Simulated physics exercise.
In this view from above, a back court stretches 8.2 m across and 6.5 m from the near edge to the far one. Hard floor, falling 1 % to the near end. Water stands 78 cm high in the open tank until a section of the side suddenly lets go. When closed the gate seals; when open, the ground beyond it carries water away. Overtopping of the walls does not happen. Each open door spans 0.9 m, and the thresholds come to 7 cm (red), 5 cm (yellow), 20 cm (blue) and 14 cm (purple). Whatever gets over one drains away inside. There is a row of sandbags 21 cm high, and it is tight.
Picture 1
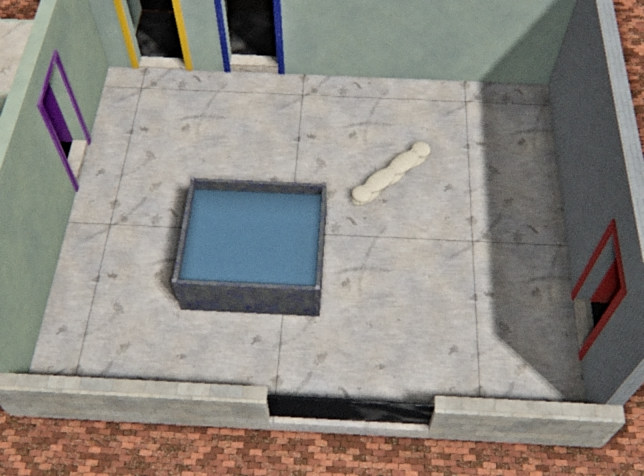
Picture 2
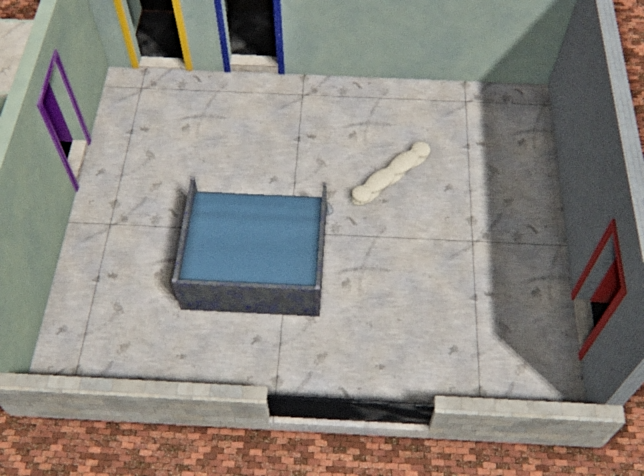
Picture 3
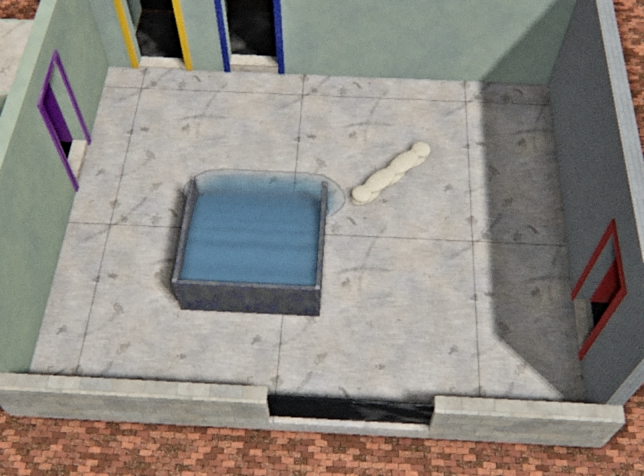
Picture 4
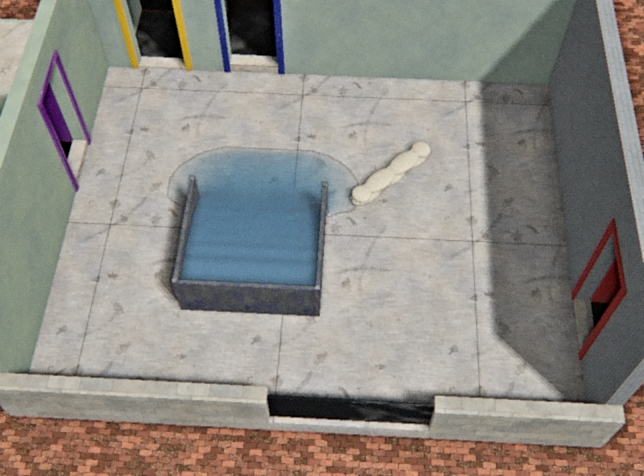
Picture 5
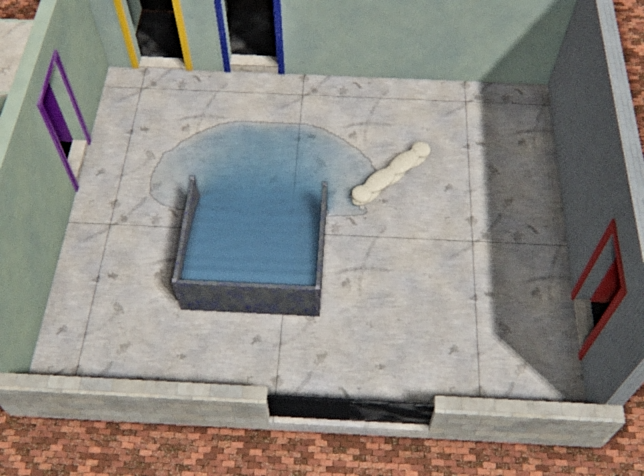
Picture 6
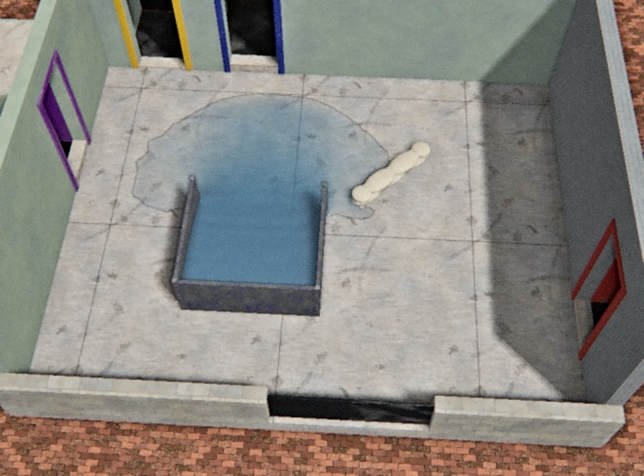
In a walled court with a pale stone floor, a square open tank stands full of still blue water beside a low row of sandbags. The tank's far side opens, and water pours out across the floor, spreading in a widening rounded sheet toward the back wall and against the sandbags.
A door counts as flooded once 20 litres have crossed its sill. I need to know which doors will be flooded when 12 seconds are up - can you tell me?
In the end red door: The inflow ends up lower than the cap, yellow door: The inflow ends up higher than the cap, blue door: The inflow ends up higher than the cap, purple door: The inflow ends up lower than the cap.
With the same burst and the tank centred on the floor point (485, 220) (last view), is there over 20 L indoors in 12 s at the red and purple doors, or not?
Well, red ends up inside the mark and purple ends up inside the mark.
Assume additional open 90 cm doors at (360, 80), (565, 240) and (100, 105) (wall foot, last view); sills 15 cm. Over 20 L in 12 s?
Well, the first is on the high side, the second is on the low side, and the third is on the high side.
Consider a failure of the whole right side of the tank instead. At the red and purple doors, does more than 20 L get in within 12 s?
Then: Red above, purple not over.
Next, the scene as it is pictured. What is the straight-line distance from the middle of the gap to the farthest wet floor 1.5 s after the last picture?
Distance: Approx. 5.4 m.
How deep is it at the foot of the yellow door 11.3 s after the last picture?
About 2.0 cm deep.
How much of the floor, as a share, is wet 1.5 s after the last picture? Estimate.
Covered: Roughly 35 per cent.
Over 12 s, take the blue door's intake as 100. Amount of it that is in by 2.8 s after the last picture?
By that time, around 100 per cent.
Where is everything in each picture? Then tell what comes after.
The first frame shows the open tank at (253, 234) is whole and still, 78 cm deep.
In the second frame, the front is at a hidden place, 1.1 m from the gap on the open tank's far side; 0.5 m2 of floor is under water; 78 cm left at the back of the open tank.
In the third frame, the front is at a hidden place, 1.3 m from the gap on the open tank's far side; 1.8 m2 of floor is under water; 78 cm left at the back of the open tank.
In the fourth frame, water pours out on the open tank's far side and has run 1.7 m, to (188, 165); typically 12 cm deep outside, 72 cm at the open tank's back.
In the fifth frame, water pours out on the open tank's far side and has run 2.1 m, to (169, 156); typically 10 cm deep outside, 66 cm at the open tank's back.
In the sixth frame, the front is at (255, 97), 2.6 m from the gap on the open tank's far side; 8.1 m2 of floor is under water; 65 cm left at the back of the open tank.
Then, 0.7 s after the last picture water covers 30 % of the floor and is deepest (42 cm) near (252, 72); red door not reached, yellow door 7 cm at the sill, 1 L in, blue door 33 cm at the sill, 38 L in, purple door not reached.
Then, 1.5 s after the last picture water covers 35 % of the floor and is deepest (40 cm) near (110, 67); red door not reached, yellow door 18 cm at the sill, 39 L in, blue door 34 cm at the sill, 117 L in, purple door 4 cm at the sill, 0 L in.
Then, 2.8 s after the last picture water covers 40 % of the floor and is deepest (28 cm) near (541, 84); red door not reached, yellow door 14 cm at the sill, 99 L in, blue door 17 cm at the sill, 156 L in, purple door 11 cm at the sill, 0 L in.
Then, 6.3 s after the last picture water covers 85 % of the floor and is deepest (14 cm) near (565, 410); red door 4 cm at the sill, 0 L in, yellow door 7 cm at the sill, 180 L in, blue door 6 cm at the sill, 157 L in, purple door 7 cm at the sill, 0 L in.
Then, 11.3 s after the last picture water covers 95 % of the floor and is deepest (15 cm) near (183, 401); red door 4 cm at the sill, 0 L in, yellow door 2 cm at the sill, 183 L in, blue door 2 cm at the sill, 157 L in, purple door 3 cm at the sill, 0 L in.
